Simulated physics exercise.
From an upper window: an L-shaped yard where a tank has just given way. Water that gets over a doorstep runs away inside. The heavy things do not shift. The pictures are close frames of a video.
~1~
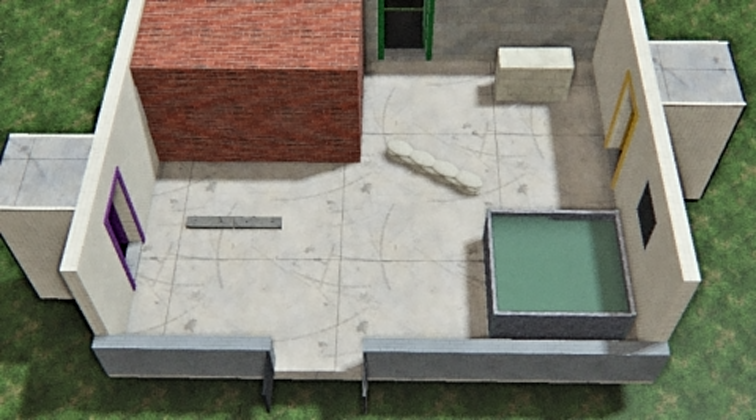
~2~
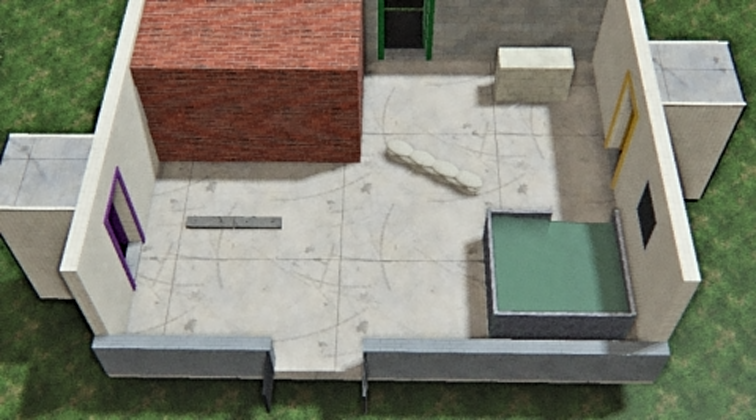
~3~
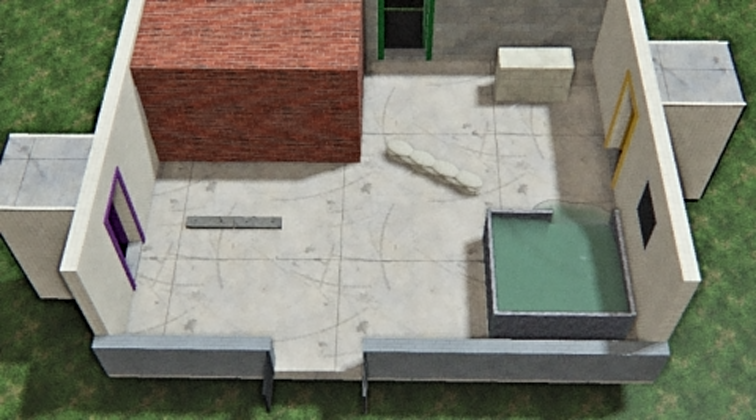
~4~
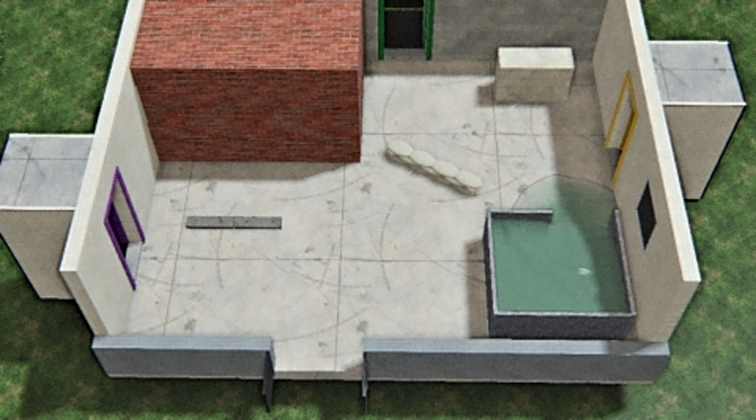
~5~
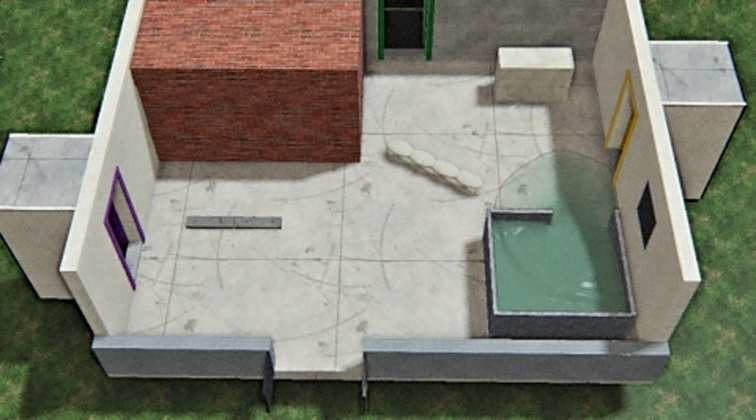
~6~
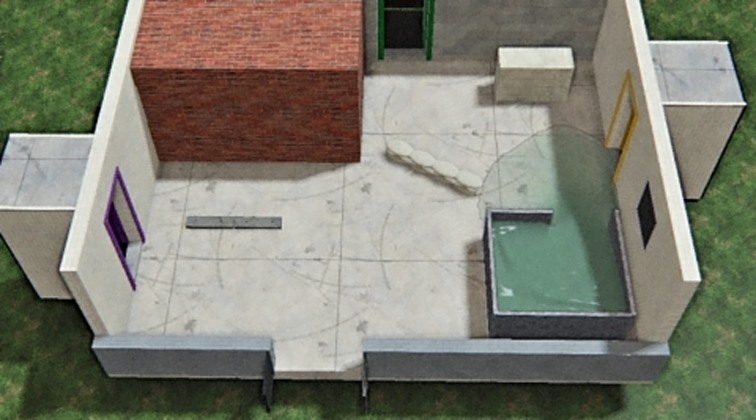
Water pouring through a gap in the open tank's far side, spreading across the pale paved yard toward the back.
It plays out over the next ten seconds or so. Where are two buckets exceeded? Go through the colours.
One by one: The yellow door takes more than that; the purple door stays under that; the green door takes more than that.
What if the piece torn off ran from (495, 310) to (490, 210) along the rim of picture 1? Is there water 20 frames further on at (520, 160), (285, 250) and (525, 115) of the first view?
In turn: Dry, flooded, no water.
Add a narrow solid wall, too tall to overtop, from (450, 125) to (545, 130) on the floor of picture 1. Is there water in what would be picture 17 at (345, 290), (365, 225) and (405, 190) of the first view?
One after the other: Free of water, clear, not flooded.
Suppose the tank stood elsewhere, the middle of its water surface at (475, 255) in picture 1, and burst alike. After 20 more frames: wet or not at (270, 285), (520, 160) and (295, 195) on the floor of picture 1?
As listed: Free of water, covered, wet.
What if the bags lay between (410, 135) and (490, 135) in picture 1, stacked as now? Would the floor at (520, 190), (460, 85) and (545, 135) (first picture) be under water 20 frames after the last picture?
One after the other: Wet, flooded, flooded.
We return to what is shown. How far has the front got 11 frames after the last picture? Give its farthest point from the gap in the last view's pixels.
Around (415, 60).
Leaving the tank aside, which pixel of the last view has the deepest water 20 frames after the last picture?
Roughly at (381, 72).
A moment on, water covers 20 % of the floor; the yellow door over two buckets in, the purple door not reached, the green door not reached.
Next, water covers 30 % of the floor; the yellow door far over two buckets in, the purple door not reached, the green door not reached.
Then, water covers 40 % of the floor; the yellow door far over two buckets in, the purple door not reached, the green door under two buckets in.
Later, water covers 60 % of the floor; the yellow door far over two buckets in, the purple door not reached, the green door far over two buckets in.
In the end, water covers 75 % of the floor; the yellow door far over two buckets in, the purple door not reached, the green door far over two buckets in.
